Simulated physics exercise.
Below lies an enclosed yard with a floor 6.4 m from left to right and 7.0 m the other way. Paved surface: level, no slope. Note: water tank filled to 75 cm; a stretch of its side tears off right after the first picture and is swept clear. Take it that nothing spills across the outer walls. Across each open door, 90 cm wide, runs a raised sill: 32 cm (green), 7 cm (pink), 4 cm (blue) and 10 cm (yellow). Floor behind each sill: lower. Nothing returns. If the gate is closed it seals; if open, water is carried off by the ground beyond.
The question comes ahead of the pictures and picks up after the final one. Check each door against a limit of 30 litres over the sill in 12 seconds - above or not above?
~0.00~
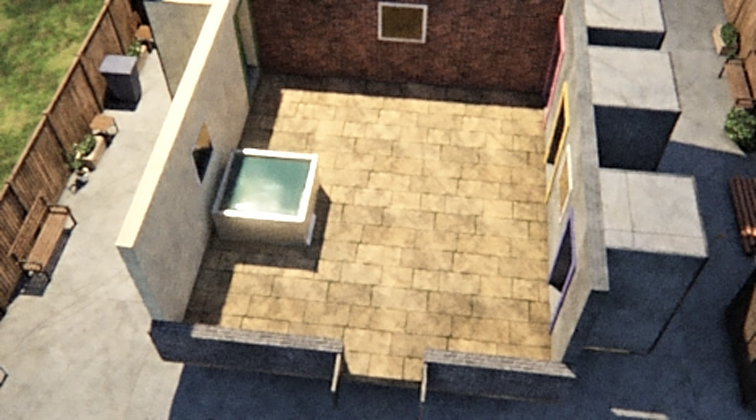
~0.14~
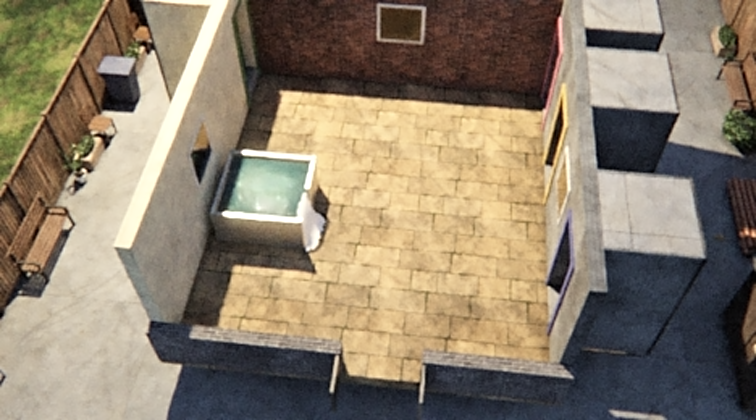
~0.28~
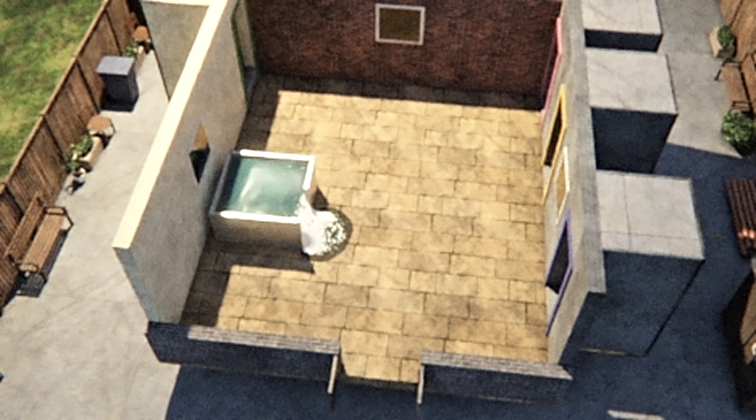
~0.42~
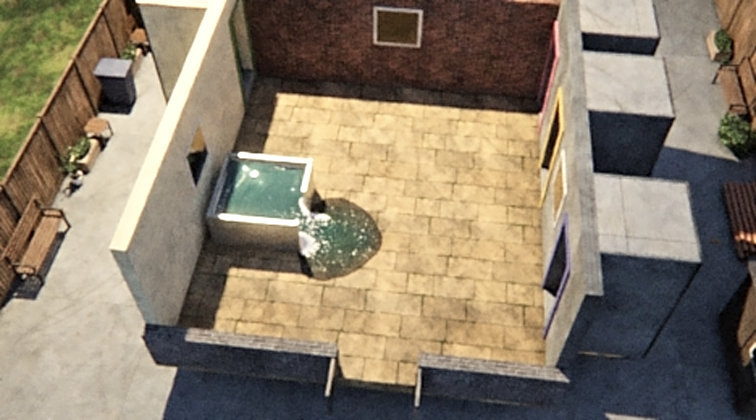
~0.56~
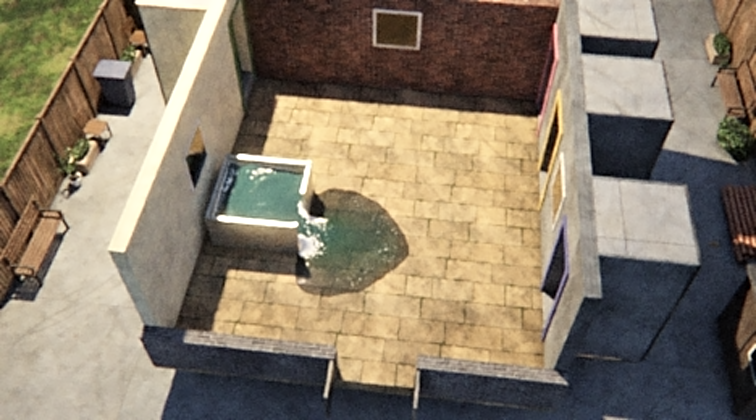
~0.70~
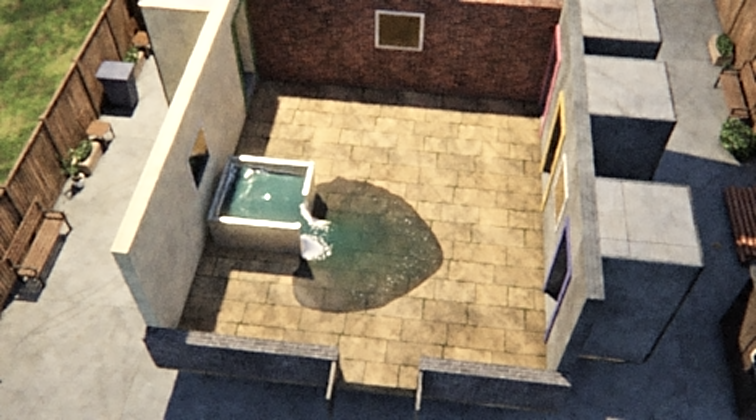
Check: Green door not above; pink door not above; blue door above; yellow door not above.
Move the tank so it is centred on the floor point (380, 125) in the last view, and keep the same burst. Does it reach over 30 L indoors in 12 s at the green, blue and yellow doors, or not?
Green gets no more than that, blue gets no more than that, yellow gets more than that.
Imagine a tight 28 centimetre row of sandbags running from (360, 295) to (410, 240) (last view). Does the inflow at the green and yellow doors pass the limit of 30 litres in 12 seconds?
Well, the green one ends up within bounds and the yellow one ends up within bounds.
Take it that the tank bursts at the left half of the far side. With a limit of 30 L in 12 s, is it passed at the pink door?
So, pink door: Out of bounds.
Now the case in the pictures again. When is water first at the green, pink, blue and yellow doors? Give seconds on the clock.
Green 9.0 s, pink 3.0 s, blue 1.5 s, yellow 2.0 s.
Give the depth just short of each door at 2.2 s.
In centimetres - green: 0, pink: 0, blue: 11, yellow: 14.
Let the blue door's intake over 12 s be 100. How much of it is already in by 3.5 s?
That works out near 55%.
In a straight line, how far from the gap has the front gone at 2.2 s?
Distance: Approx. 5.2 m.
After 1.4 s water covers 35 % of the floor and is deepest (34 cm) near (311, 242); green door not reached, pink door not reached, blue door not reached, yellow door not reached.
After 2.2 s water covers 45 % of the floor and is deepest (26 cm) near (542, 389); green door not reached, pink door not reached, blue door 11 cm at the sill, 23 L in, yellow door 14 cm at the sill, 0 L in.
After 3.5 s water covers 50 % of the floor and is deepest (18 cm) near (311, 242); green door not reached, pink door 5 cm at the sill, 0 L in, blue door 13 cm at the sill, 84 L in, yellow door 10 cm at the sill, 8 L in.
After 7.0 s water covers 55 % of the floor and is deepest (8 cm) near (311, 242); green door not reached, pink door 8 cm at the sill, 5 L in, blue door 7 cm at the sill, 146 L in, yellow door 5 cm at the sill, 9 L in.
After 12.0 s water covers 85 % of the floor and is deepest (6 cm) near (255, 92); green door 6 cm at the sill, 0 L in, pink door 5 cm at the sill, 6 L in, blue door 4 cm at the sill, 154 L in, yellow door 4 cm at the sill, 9 L in.
